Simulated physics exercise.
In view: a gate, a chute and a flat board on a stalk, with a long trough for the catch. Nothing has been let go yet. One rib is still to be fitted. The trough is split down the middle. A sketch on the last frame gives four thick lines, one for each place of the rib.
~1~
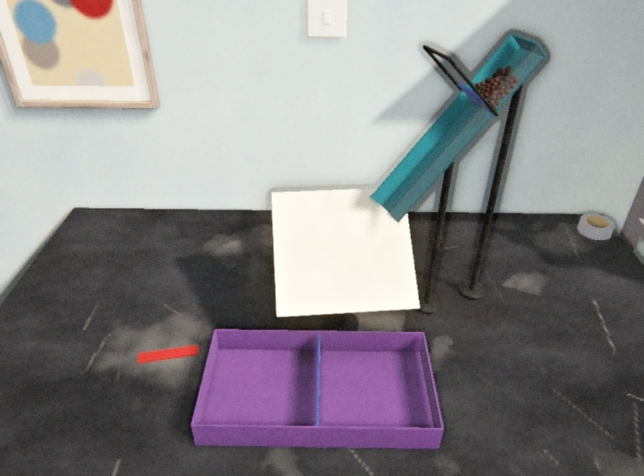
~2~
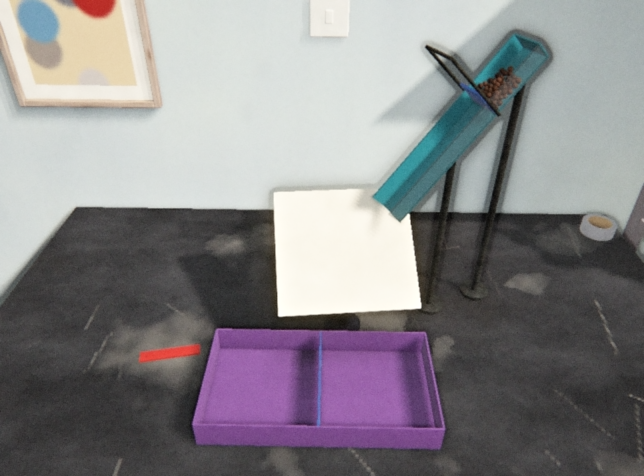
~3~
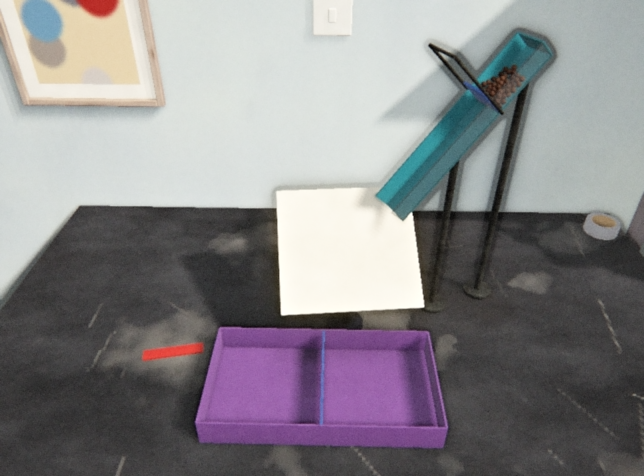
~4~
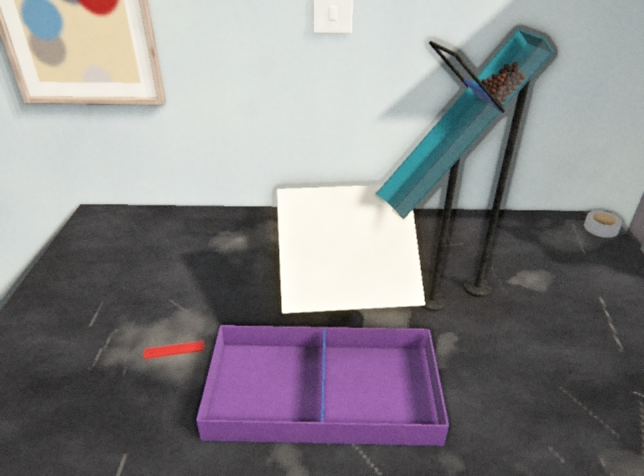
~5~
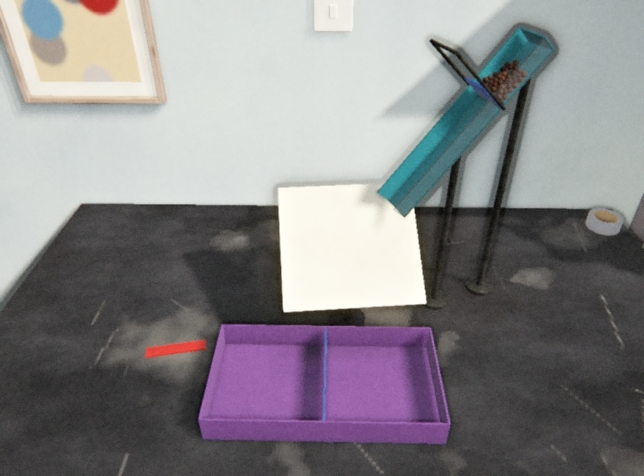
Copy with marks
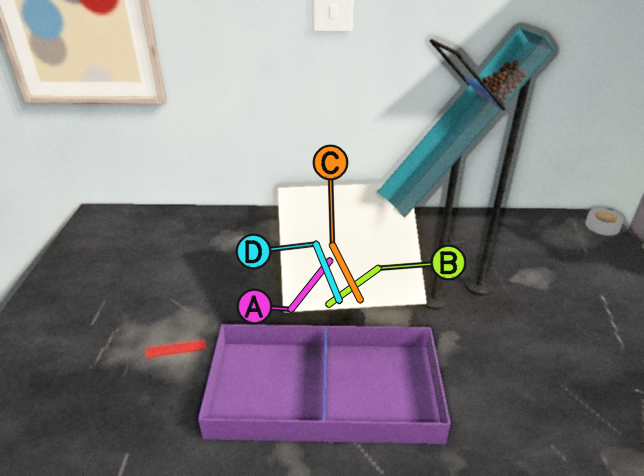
A teal chute on dark legs held a heap of small brown balls behind a gate, above a white board and a divided purple tray, and nothing moved beyond a slight shift of the view.
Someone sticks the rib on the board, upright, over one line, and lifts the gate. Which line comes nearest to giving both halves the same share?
A is best.
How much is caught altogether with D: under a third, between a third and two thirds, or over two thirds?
It is over two thirds.
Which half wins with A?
More lands on the left.
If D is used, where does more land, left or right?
Right.
On the marked copy, line A from (329, 260) to (291, 309); line B from (378, 268) to (328, 304); line C from (332, 245) to (360, 299); line D from (316, 243) to (339, 300).
With A, of what is caught, roughly two thirds in the left half, roughly a third in the right.
With B, of what is caught, almost all in the left half, just a few in the right.
With C, of what is caught, about a tenth in the left half, almost all in the right.
With D, of what is caught, about a tenth in the left half, almost all in the right.
